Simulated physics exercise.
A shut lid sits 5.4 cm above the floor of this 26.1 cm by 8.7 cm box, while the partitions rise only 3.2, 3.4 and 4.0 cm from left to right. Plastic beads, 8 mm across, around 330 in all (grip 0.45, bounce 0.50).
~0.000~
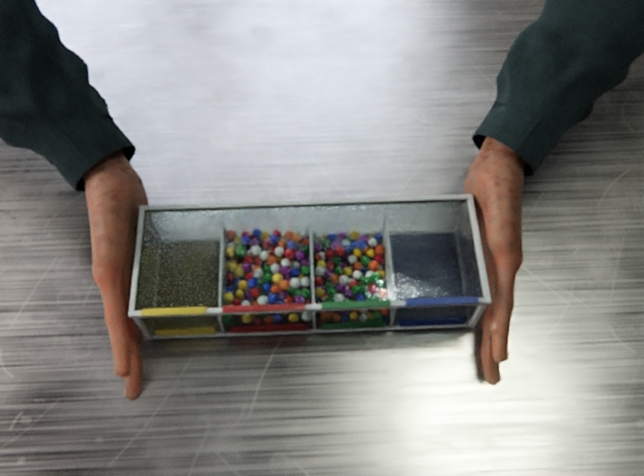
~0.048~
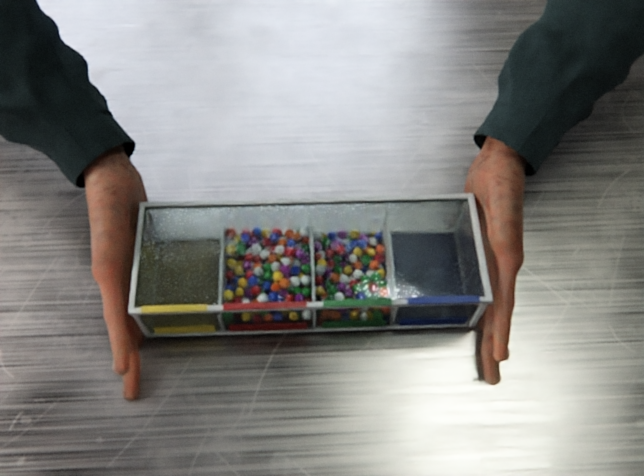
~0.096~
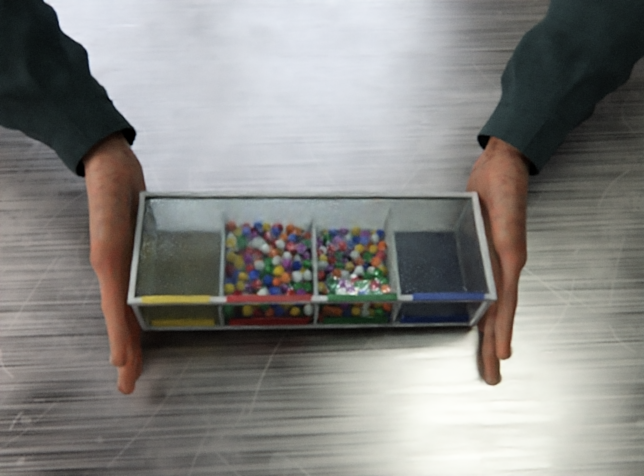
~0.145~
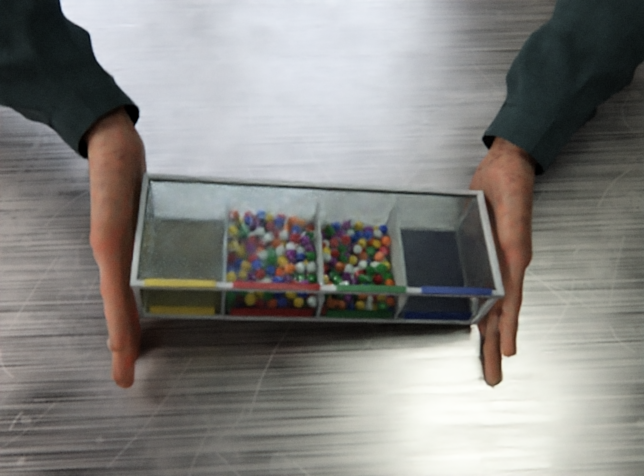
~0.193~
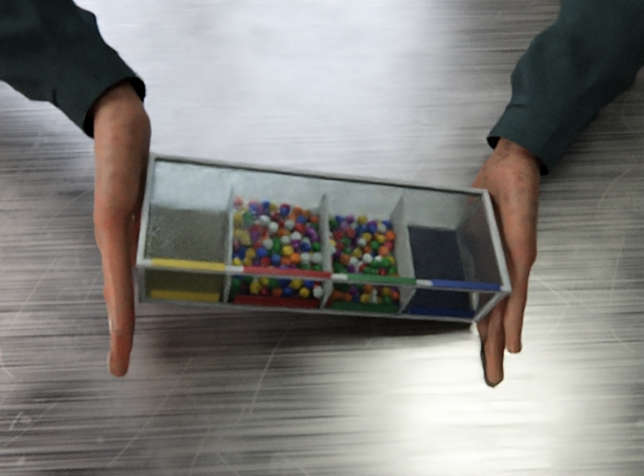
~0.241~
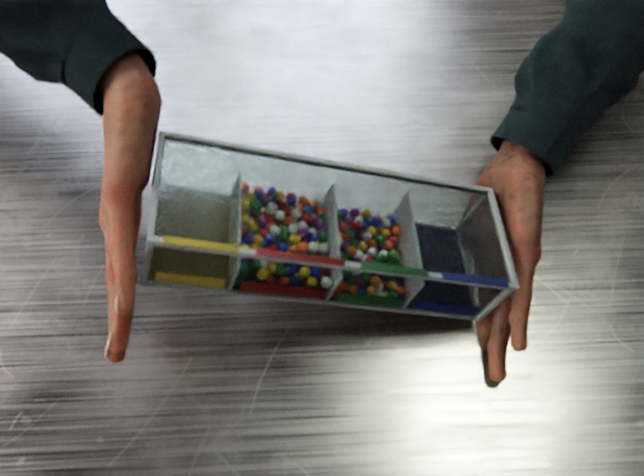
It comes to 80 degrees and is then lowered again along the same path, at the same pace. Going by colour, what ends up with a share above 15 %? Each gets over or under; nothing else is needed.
Red ends over. Blue ends under. Green ends over. Yellow ends under.
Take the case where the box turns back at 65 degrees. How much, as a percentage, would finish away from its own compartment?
Estimate: Around 15 %.
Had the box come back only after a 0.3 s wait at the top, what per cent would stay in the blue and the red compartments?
Final amounts would be blue 10% and red 40%.
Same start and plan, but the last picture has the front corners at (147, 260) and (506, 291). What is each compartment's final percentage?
Red = 35 %; blue = 15 %; green = 50 %; yellow = 0 %.
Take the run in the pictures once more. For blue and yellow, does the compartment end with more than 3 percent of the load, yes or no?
For blue, it does, for yellow, it does not.
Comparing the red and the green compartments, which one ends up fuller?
Fuller: Green.
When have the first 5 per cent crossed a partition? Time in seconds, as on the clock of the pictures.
Reading: T about 0.85 s.
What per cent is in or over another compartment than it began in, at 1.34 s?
About 25 %.
Then, at 0.90 s, tilt 79 degrees; red 50 %, green 50 %.
After 1.34 s, tilt 34 degrees; red 40 %, blue 10 %, green 50 %.
After 1.86 s, tilt 0 degrees; red 40 %, blue 10 %, green 55 %.
In the end, at 2.4 s, red 40 %, blue 10 %, green 55 %, yellow 0 %.
